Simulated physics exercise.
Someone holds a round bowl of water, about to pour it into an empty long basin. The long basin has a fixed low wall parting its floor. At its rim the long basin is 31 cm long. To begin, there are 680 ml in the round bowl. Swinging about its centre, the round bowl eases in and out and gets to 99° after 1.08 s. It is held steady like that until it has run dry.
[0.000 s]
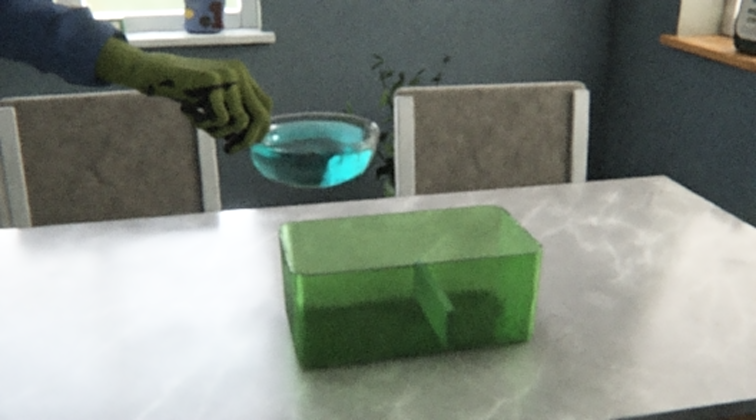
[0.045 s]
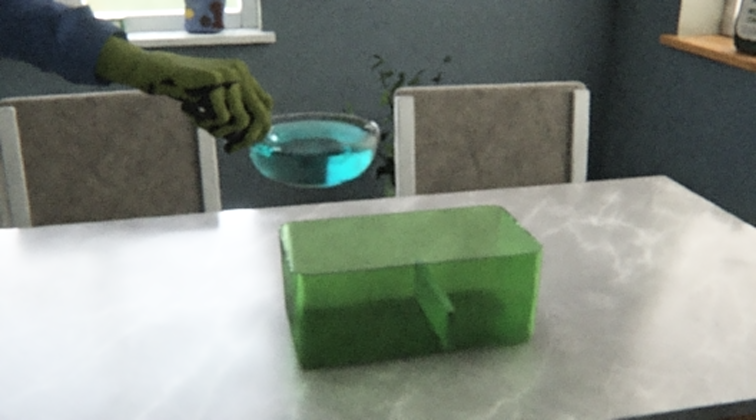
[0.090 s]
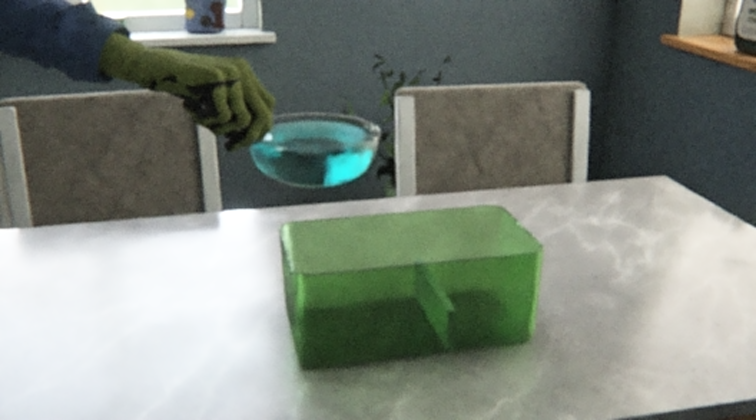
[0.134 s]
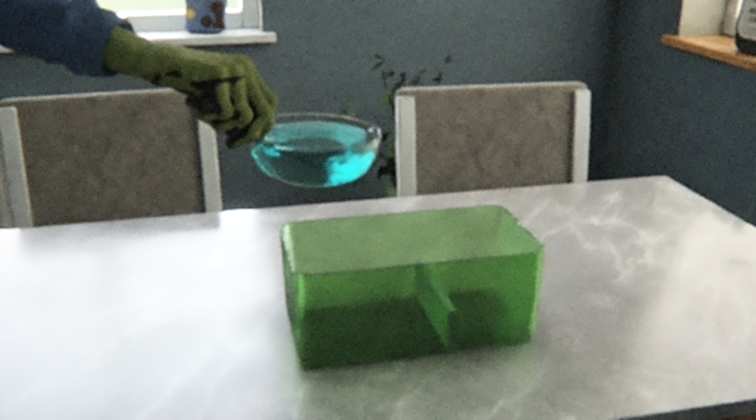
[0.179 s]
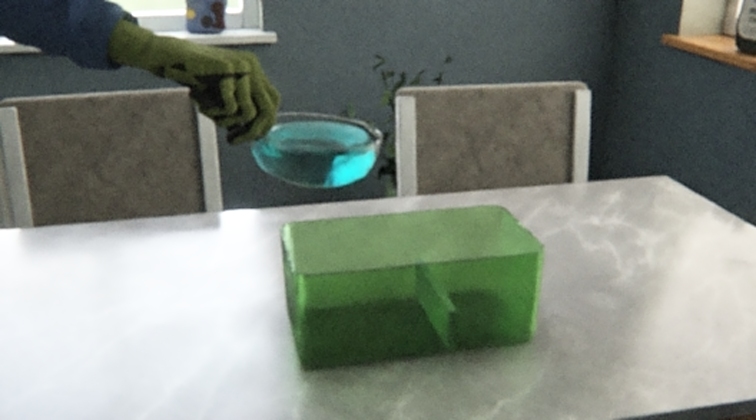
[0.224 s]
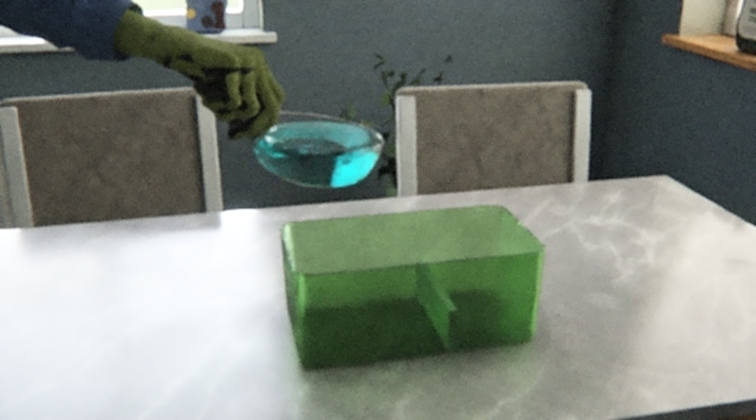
A gloved olive-green hand in a blue sleeve, at upper left, holds a clear round bowl of bright blue liquid and slowly tilts it slightly, its right side dipping as the hand shifts a little rightward. Below it, a translucent green long basin with an inner divider stands still on a pale marbled table. The fixed, slightly raised view shows a dining room with two grey-brown chairs, a plant and dark blue-grey walls.
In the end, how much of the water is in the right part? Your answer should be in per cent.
Roughly 31 percent is in the right part.
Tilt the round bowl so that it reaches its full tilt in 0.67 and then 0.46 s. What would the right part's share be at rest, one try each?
Respectively 15 and 5 %.
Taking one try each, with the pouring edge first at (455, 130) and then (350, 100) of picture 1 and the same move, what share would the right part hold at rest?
Around 90 per cent first, around 0 per cent next.
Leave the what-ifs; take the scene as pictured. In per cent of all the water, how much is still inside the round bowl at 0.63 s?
Roughly 34 percent.
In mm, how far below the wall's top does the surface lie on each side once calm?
Close to 40 mm left and close to 44 mm right.
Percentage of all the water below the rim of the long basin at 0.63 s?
28 %, give or take.
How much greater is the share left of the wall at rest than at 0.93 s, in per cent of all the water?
Change: Approx. 5 %.
After 0.63 s the tilt is 62° and 35 per cent is still to pour, 17 is left of the wall and 11 right of it.
After 0.93 s the tilt is 94° and 2 per cent is still to pour, 63 is left of the wall and 31 right of it.
After 1.24 s the tilt is 99° and 0 per cent is still to pour, 69 is left of the wall and 31 right of it.
After 1.58 s the tilt is 99° and 0 per cent is still to pour, 69 is left of the wall and 31 right of it.
In the end 69 per cent lies left of the wall, 31 right of it and 1 outside.
